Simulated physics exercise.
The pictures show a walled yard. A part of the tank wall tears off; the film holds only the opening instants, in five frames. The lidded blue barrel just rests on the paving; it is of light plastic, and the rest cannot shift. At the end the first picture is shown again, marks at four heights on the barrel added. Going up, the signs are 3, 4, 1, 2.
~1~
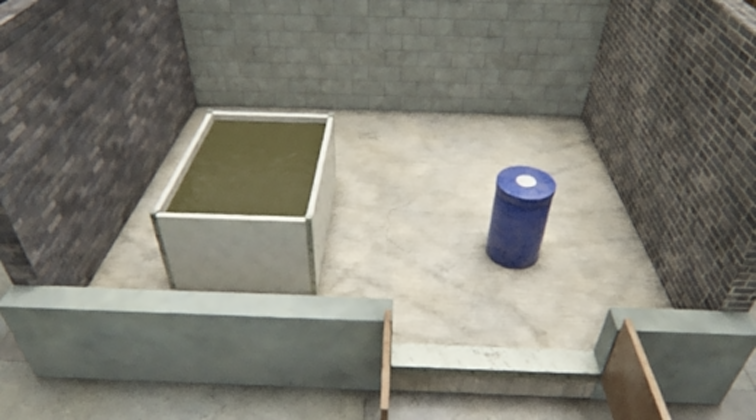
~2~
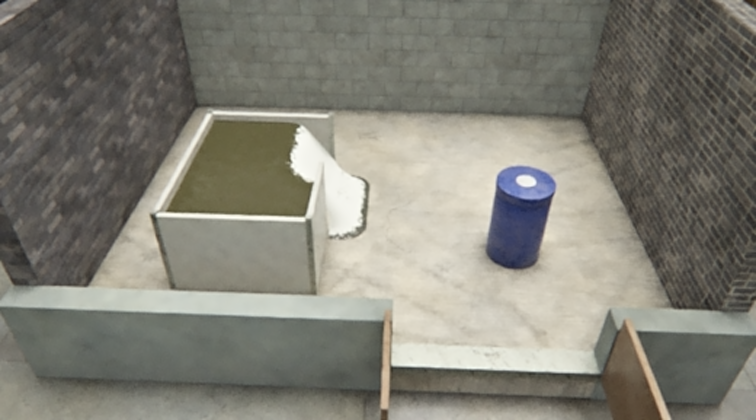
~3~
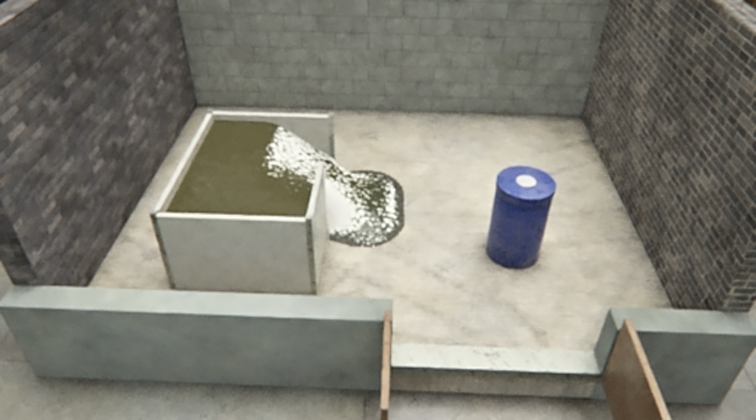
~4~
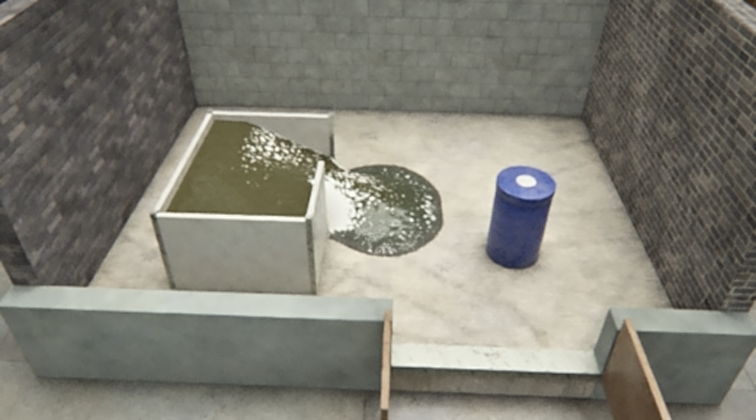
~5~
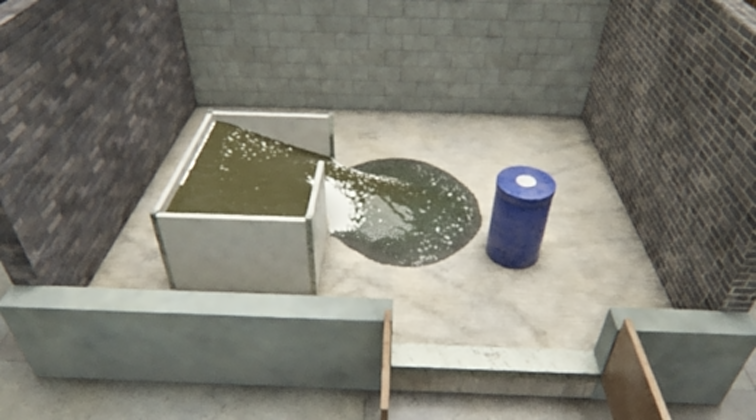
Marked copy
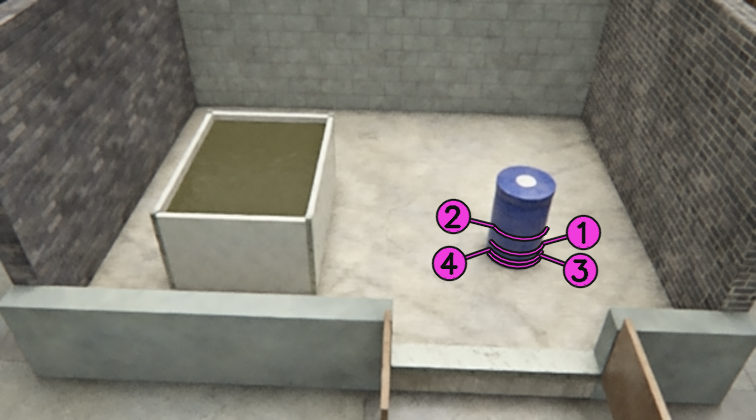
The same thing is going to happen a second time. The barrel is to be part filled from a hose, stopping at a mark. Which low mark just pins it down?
The answer is line 2.
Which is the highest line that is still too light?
Line 1.
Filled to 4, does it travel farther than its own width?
Yes.
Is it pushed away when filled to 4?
Yes, it does.
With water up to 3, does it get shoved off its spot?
Yes.
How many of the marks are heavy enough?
One.
In magenta, 1 at (519, 254); 2 at (523, 239); 3 at (517, 266); 4 at (518, 262); from the bottom up 3, 4, 1, 2.
For line 1, it is pushed about its own width away.
For line 2, it does not move.
For line 3, it is pushed about 3 times its own width away.
For line 4, it is pushed about twice its own width away.
